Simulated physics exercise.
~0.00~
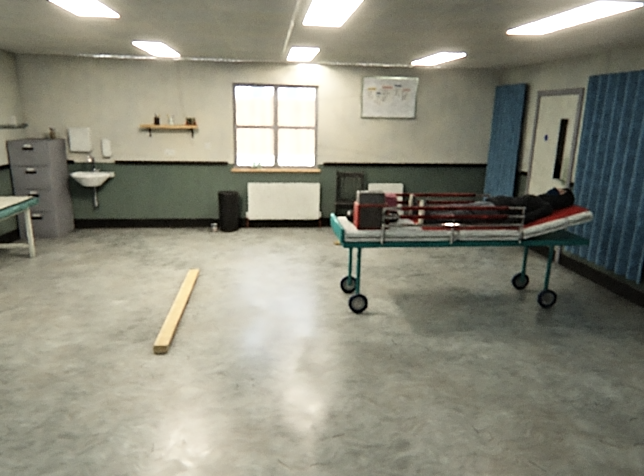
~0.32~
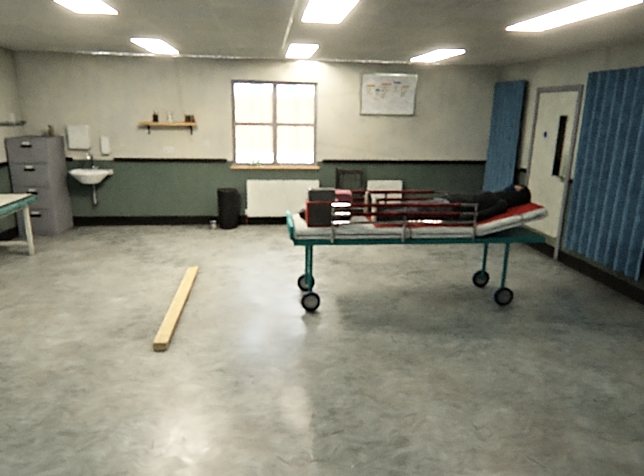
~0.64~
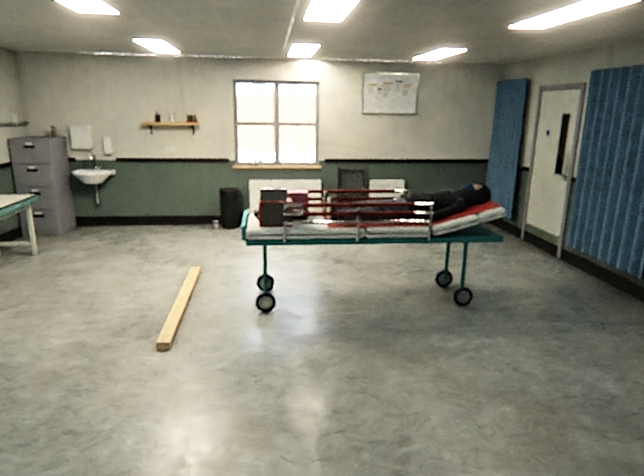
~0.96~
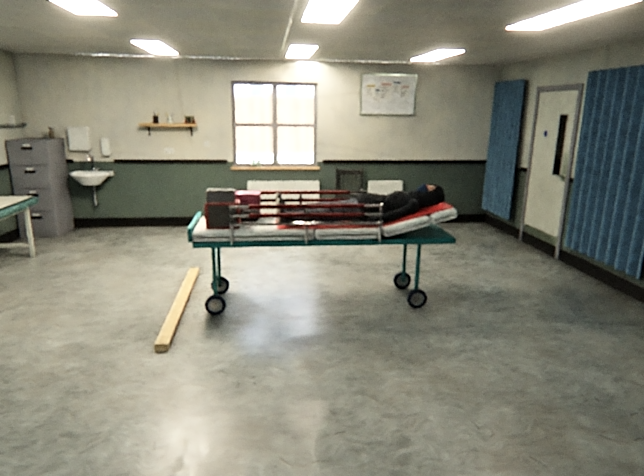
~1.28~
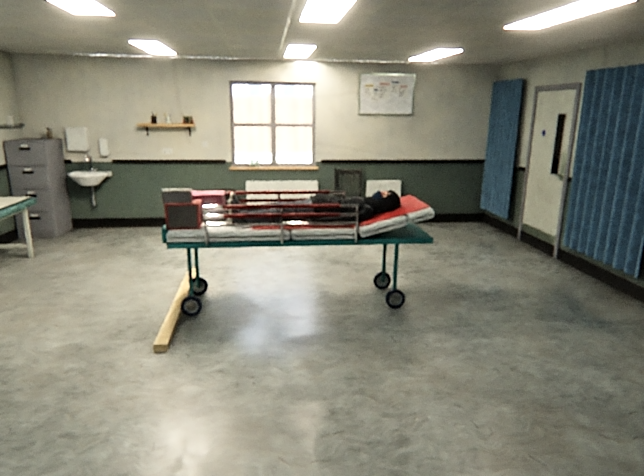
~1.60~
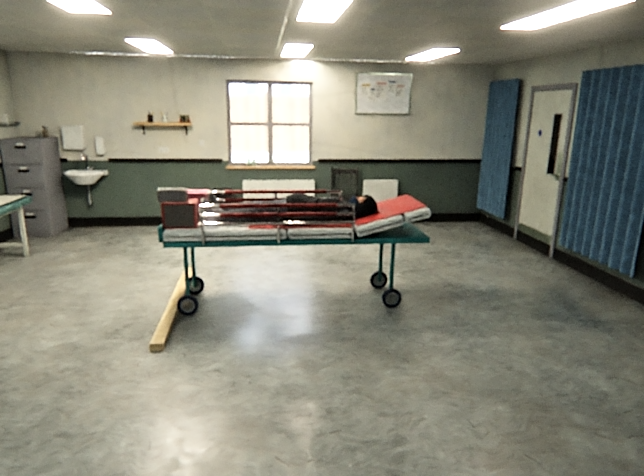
A teal-framed ward trolley carrying a limp person on their back, head on the raised red and white right end, rolls leftward across a grey-floored room seen from the side by a slightly swaying camera. A dark reddish box and other small items sit at its left end behind rails. A wooden sill lies on the floor at left, with a sink and bright window beyond and blue curtains at right. The trolley reaches the sill and stops, staying level. The person slides farther left along the mattress, feet toward the box, and ends still lying aboard, with the box in place.
